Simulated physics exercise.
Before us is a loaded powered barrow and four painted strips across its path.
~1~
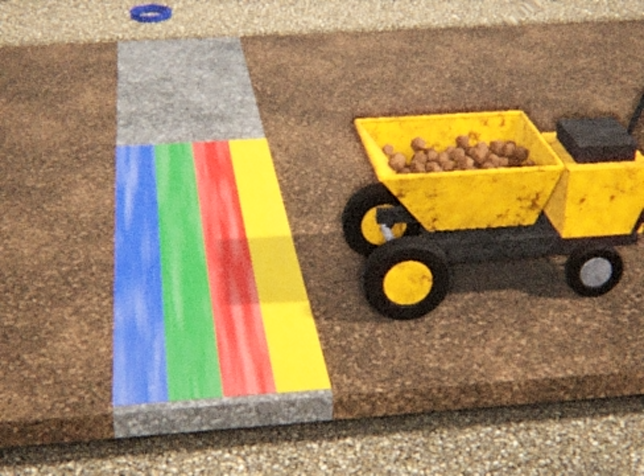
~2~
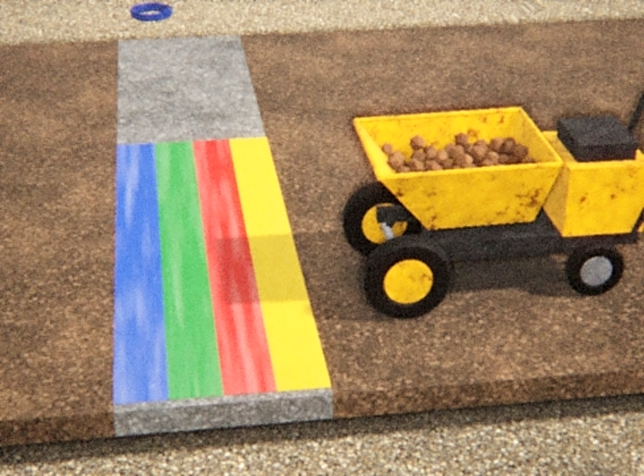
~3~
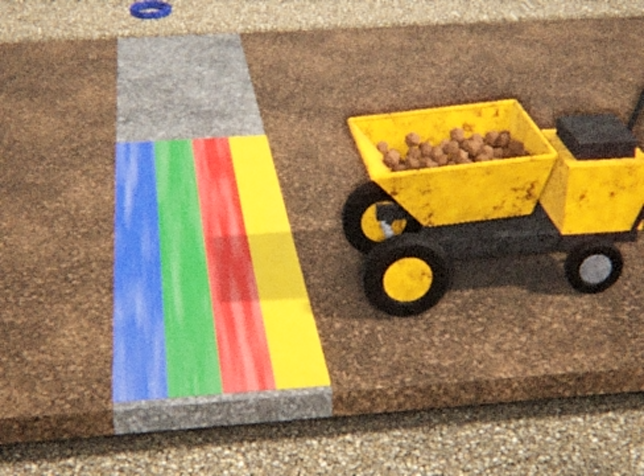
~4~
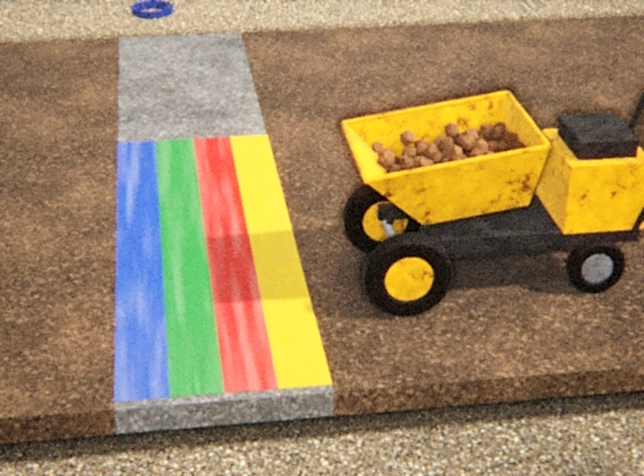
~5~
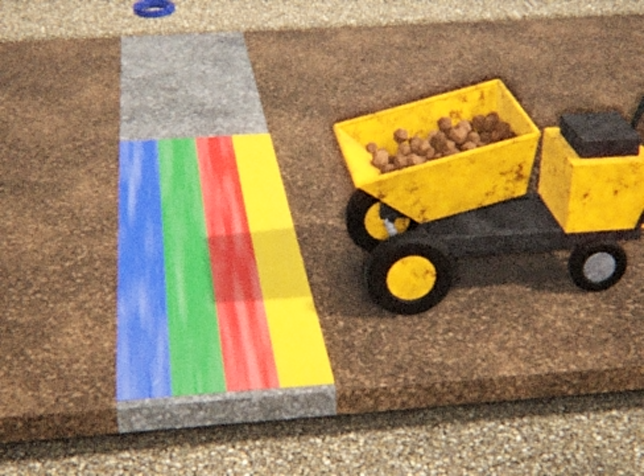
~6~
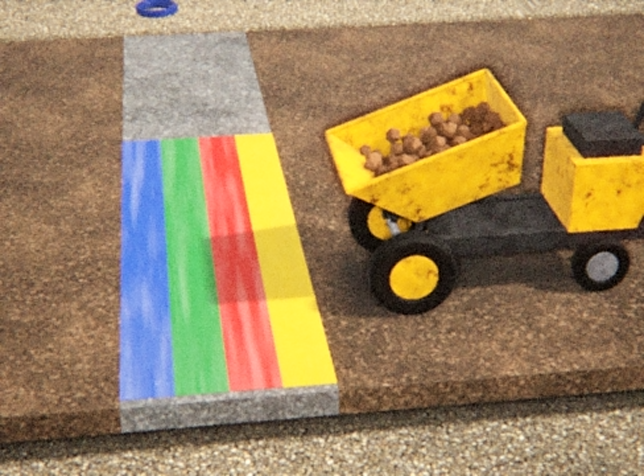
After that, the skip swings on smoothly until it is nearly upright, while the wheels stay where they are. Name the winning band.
The red band.
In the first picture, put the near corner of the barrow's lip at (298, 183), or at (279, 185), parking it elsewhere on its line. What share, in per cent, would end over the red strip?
Roughly 0 percent the first time, roughly 0 percent the second.
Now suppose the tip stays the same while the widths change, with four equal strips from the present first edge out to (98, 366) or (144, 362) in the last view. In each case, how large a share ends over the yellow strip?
Shares in order: Close to 30 %; close to 10 %.
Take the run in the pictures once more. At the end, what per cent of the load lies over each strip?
The yellow strip carries 25 per cent, the red strip 40 per cent, the green strip 25 per cent and the blue strip 10 per cent.
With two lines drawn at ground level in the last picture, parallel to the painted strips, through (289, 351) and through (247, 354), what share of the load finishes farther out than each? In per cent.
The first comes to 90 per cent, the second to 50 per cent.
Soon, skip tipped steeply; all in the skip.
A while on, skip tipped steeply; most in the skip; a small part over the yellow strip; a small part over the red strip; a stray few over the green strip; a stray few falling.
Towards the end, skip tipped right over; a stray few in the skip; about a quarter over the yellow strip; about a third over the red strip; about a quarter over the green strip; a small part over the blue strip; a stray few off the paint.
Finally, skip tipped right over; about a quarter over the yellow strip; about a third over the red strip; about a quarter over the green strip; a small part over the blue strip; a stray few off the paint.
